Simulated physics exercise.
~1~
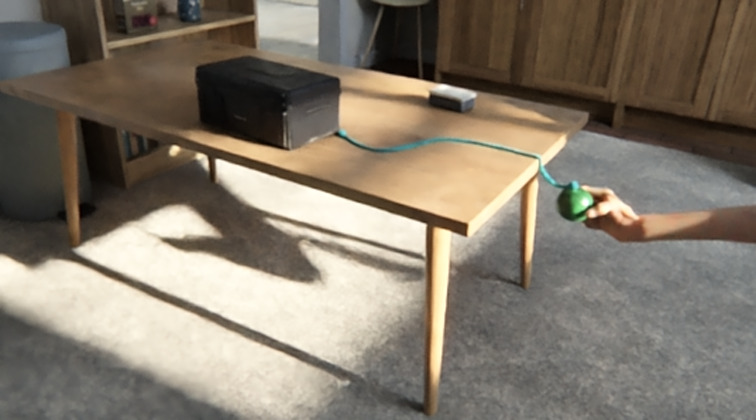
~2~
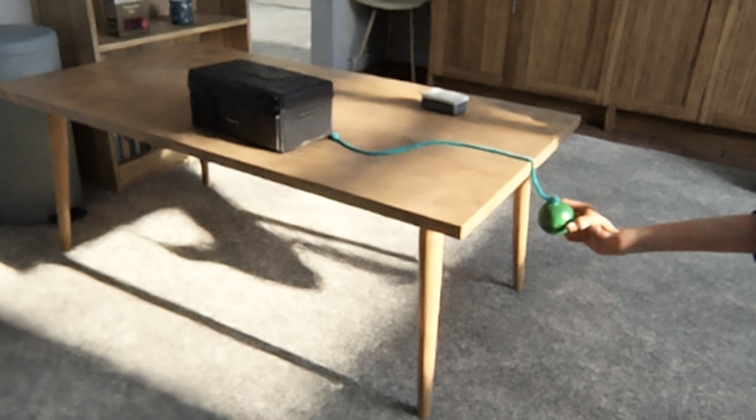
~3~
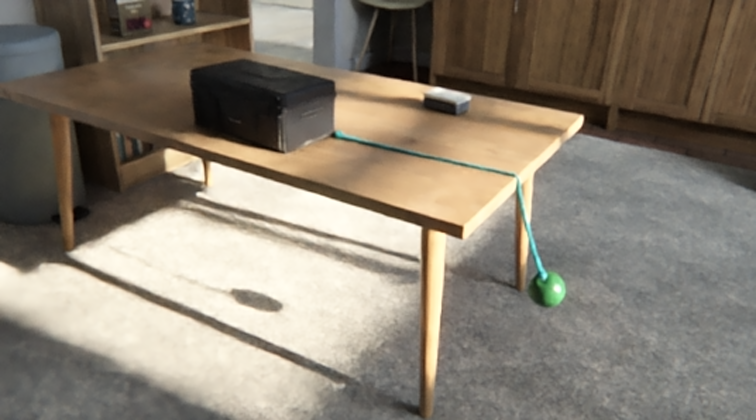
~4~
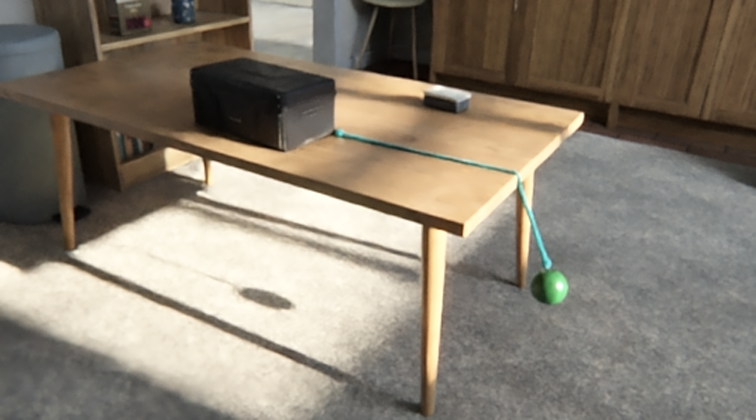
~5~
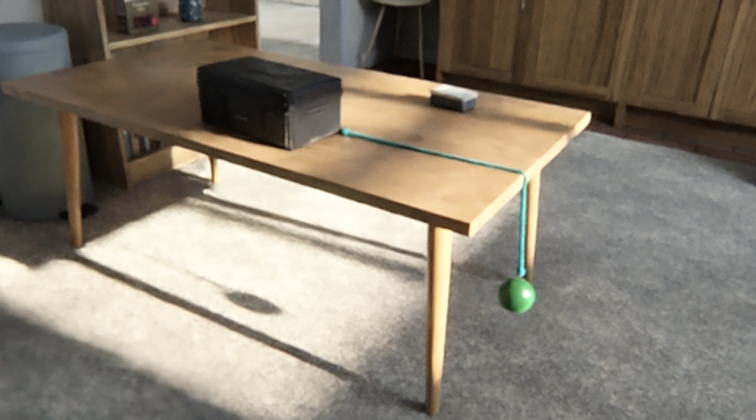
A hand releasing a green ball corded to a black toolbox on a wooden table, leaving it dangling below the edge.
